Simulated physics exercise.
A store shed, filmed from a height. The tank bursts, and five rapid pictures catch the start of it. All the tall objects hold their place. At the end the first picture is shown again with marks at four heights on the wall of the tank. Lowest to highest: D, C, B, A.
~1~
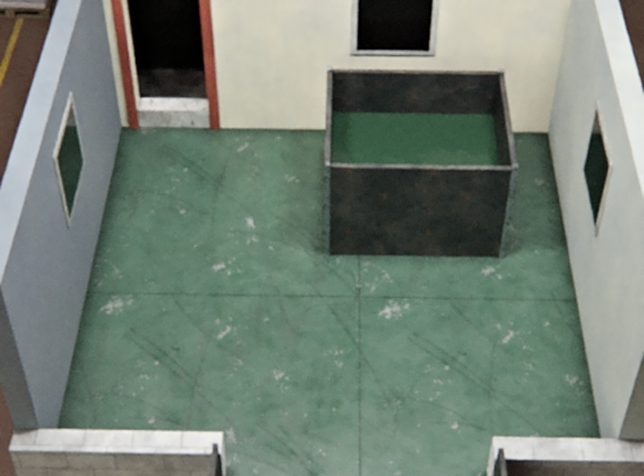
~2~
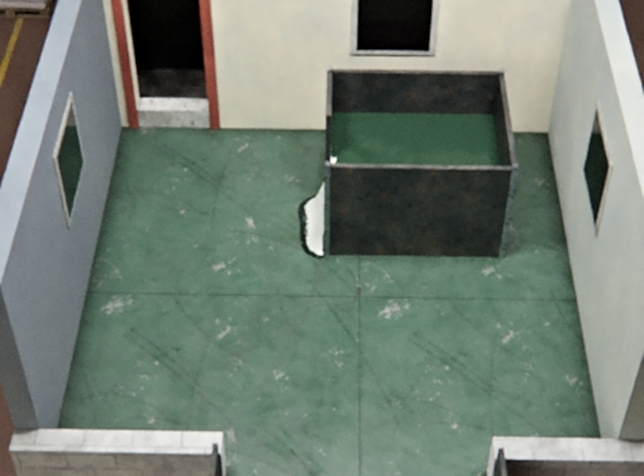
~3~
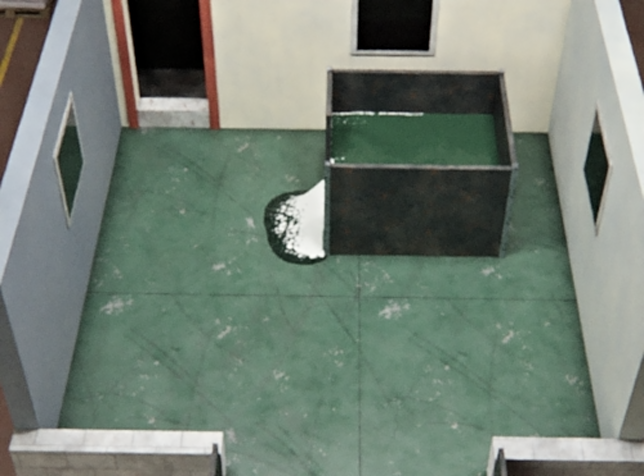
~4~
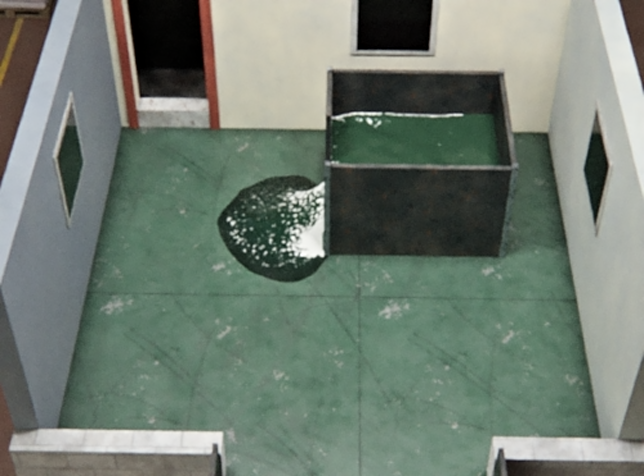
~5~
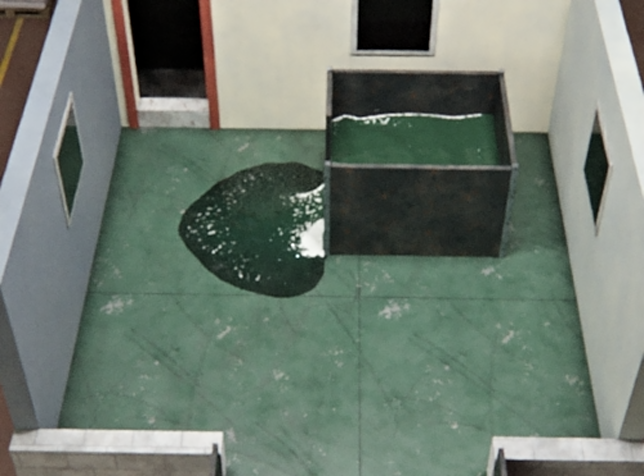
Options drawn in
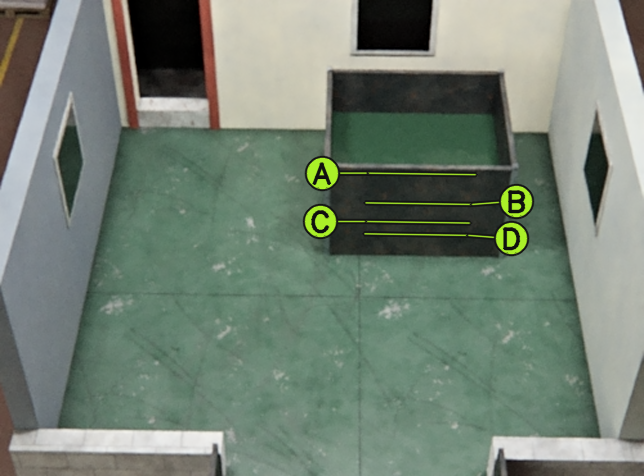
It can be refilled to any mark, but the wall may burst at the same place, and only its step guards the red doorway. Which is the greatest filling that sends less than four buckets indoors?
The answer is level B.
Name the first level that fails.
Level A.
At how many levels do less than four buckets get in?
Three of them.
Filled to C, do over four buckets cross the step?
No.
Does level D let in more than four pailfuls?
No.
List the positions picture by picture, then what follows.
The first frame shows water in the tank at rest, its middle at (415, 157); foot of the red doorway at (175, 127); open gate at (358, 431).
The second frame shows front seen at (316, 200), 1 % of the ground wet.
The third frame shows front seen at (275, 206), 3 % of the ground wet.
The fourth frame shows front seen at (228, 216), 6 % of the ground wet.
The fifth frame shows front seen at (189, 234), 11 % of the ground wet.
On the marked copy, A at (421, 173); B at (418, 203); C at (417, 222); D at (416, 234); from the bottom up D, C, B, A.
With A, about 8 bucketfuls get in.
With B, a splash gets over, under a bucket.
With C, nothing gets over.
With D, nothing gets over.
